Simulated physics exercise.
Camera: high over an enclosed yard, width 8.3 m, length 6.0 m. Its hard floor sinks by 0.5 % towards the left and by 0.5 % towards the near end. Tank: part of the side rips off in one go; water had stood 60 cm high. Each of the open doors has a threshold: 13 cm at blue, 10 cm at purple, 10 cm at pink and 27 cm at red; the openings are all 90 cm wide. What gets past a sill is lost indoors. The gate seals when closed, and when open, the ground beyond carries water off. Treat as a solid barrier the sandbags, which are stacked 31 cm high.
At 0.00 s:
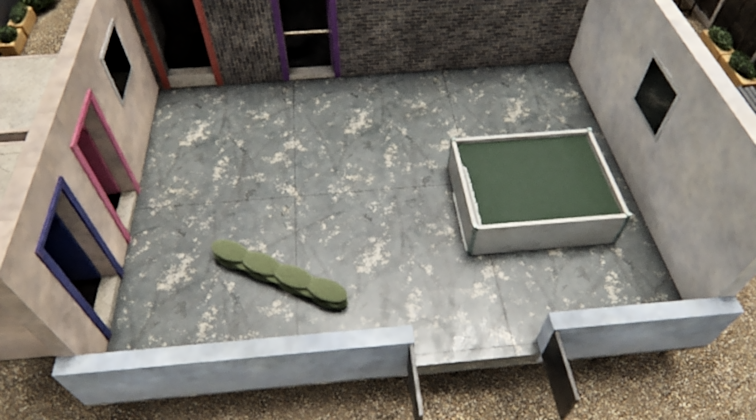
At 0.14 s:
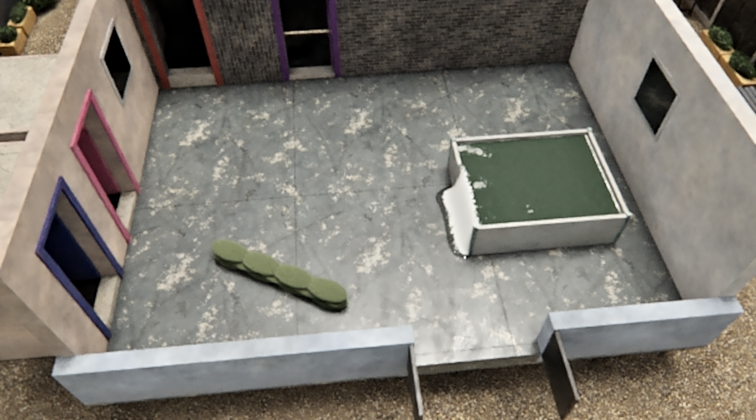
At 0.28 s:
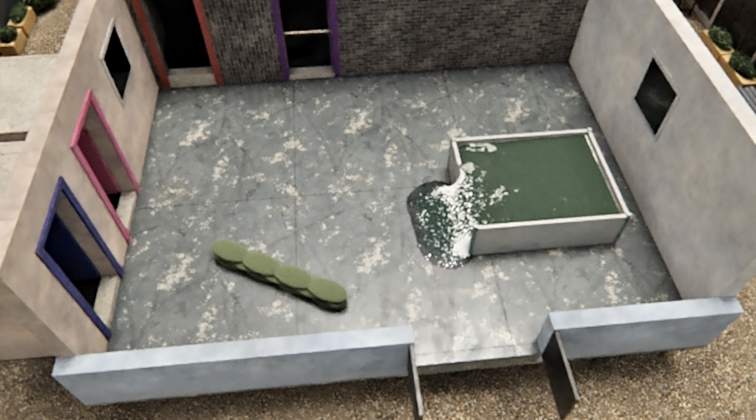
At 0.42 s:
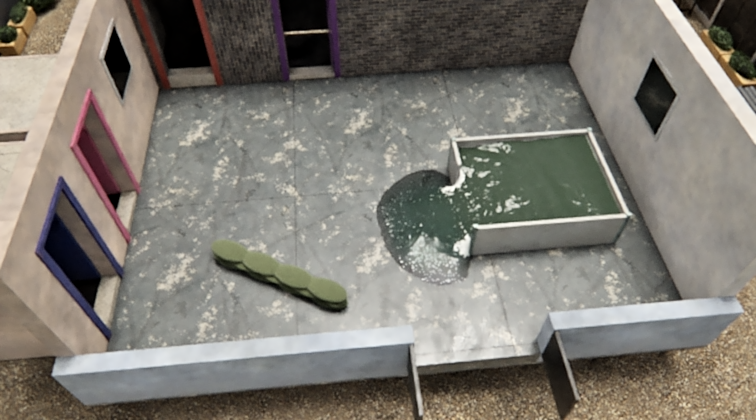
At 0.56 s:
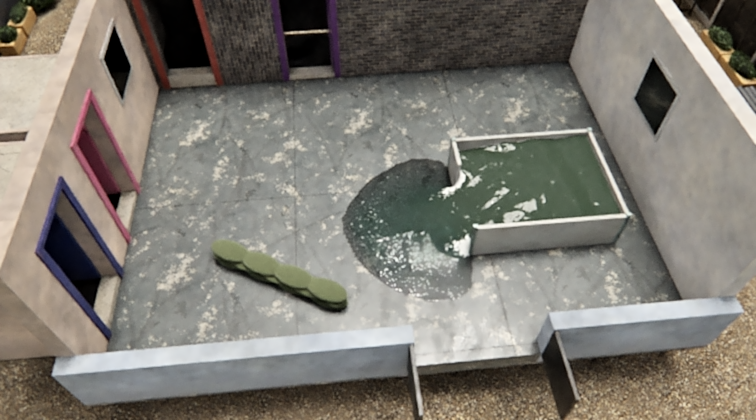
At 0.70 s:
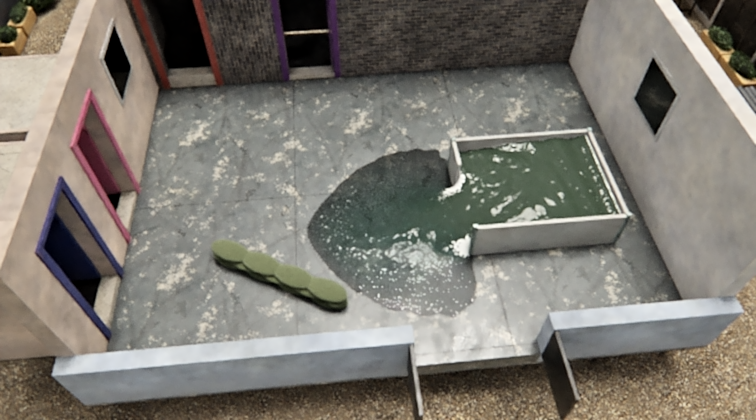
We see a walled yard with a low green barrier and a white-sided tank of still, dark green water; the tank's left side gives way, and water pours out, spreading leftward across the grey floor in a widening, foam-flecked pool.
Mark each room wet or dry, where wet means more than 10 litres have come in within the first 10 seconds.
Blue door - dry, purple door - dry, pink door - wet, red door - dry.
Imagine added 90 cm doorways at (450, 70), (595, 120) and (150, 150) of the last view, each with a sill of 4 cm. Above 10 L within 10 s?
Door 1: Lower; door 2: Lower; door 3: Higher.
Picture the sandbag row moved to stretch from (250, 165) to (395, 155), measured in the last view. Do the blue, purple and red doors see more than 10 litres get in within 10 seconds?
Blue beyond the limit, purple within the limit, red within the limit.
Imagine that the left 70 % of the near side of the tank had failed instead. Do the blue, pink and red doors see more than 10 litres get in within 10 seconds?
Door by door - blue: Within bounds, pink: Within bounds, red: Within bounds.
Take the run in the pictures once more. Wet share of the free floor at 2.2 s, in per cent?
35 %.
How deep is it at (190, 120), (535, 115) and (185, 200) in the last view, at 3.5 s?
Around 5 cm, 0 cm and 7 cm.
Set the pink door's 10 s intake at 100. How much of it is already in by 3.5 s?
Around 65 percent.
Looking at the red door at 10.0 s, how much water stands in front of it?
About 8.0 cm.
After 1.4 s water covers 25 % of the floor and is deepest (33 cm) near (457, 228); blue door not reached, purple door not reached, pink door not reached, red door not reached.
After 2.2 s water covers 35 % of the floor and is deepest (28 cm) near (337, 288); blue door not reached, purple door not reached, pink door 16 cm at the sill, 3 L in, red door not reached.
After 3.5 s water covers 50 % of the floor and is deepest (23 cm) near (151, 185); blue door 9 cm at the sill, 0 L in, purple door not reached, pink door 19 cm at the sill, 68 L in, red door 6 cm at the sill, 0 L in.
After 6.0 s water covers 60 % of the floor and is deepest (16 cm) near (170, 132); blue door 8 cm at the sill, 1 L in, purple door 4 cm at the sill, 0 L in, pink door 10 cm at the sill, 104 L in, red door 15 cm at the sill, 0 L in.
After 10.0 s water covers 85 % of the floor and is deepest (14 cm) near (102, 378); blue door 8 cm at the sill, 1 L in, purple door 5 cm at the sill, 0 L in, pink door 8 cm at the sill, 106 L in, red door 8 cm at the sill, 0 L in.
